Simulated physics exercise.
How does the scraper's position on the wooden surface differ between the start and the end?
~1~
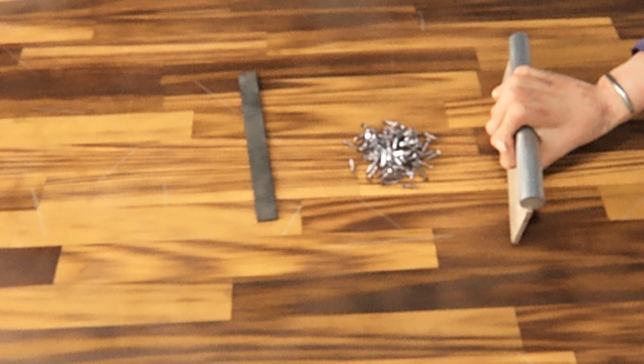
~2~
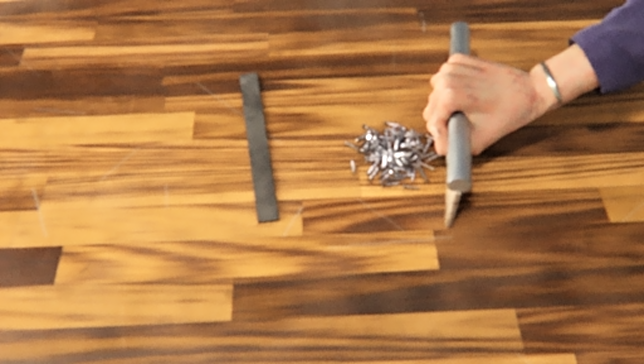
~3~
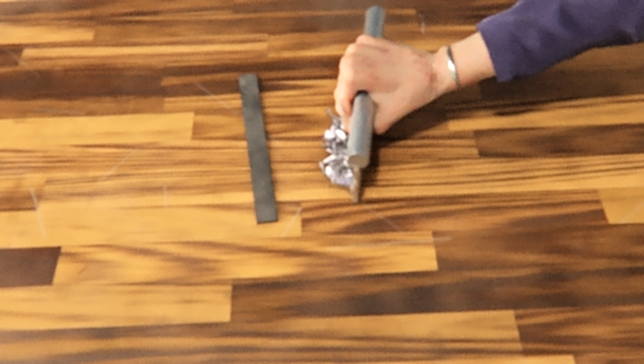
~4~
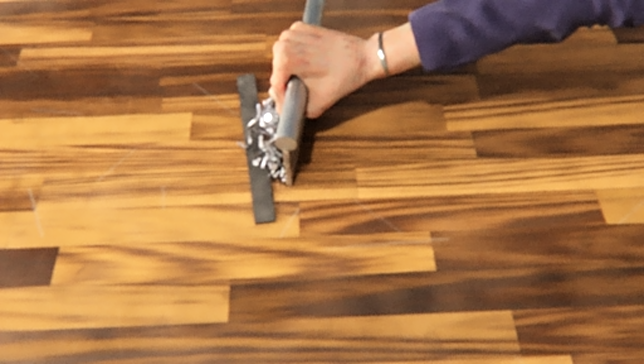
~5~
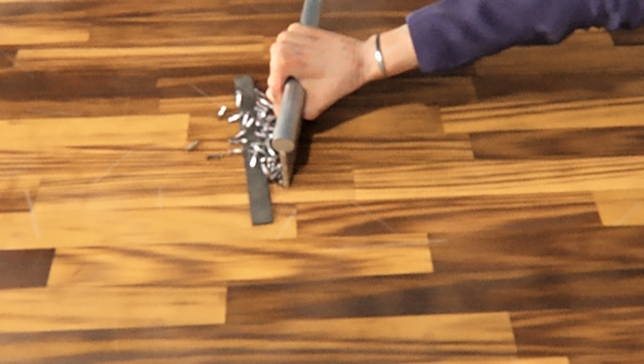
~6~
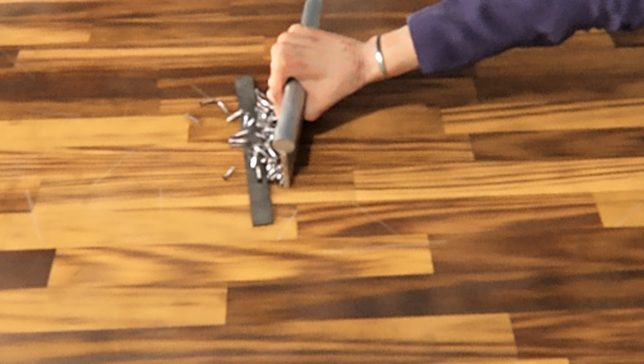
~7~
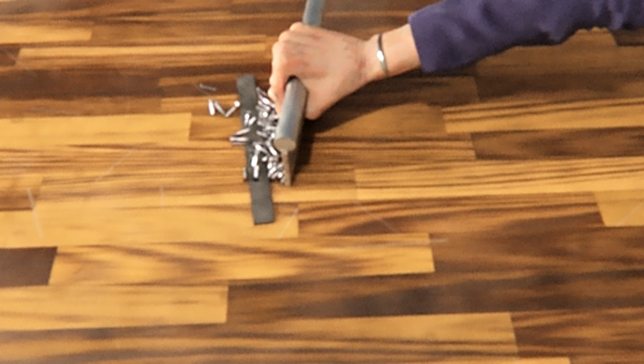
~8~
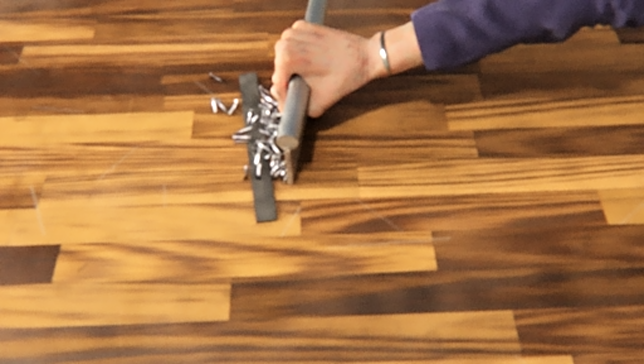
At the start the scraper is on the right, clear of the pile of metal pieces. By the end it is well to the left and slightly higher in view, resting just right of the dark strip with the pieces gathered against it.
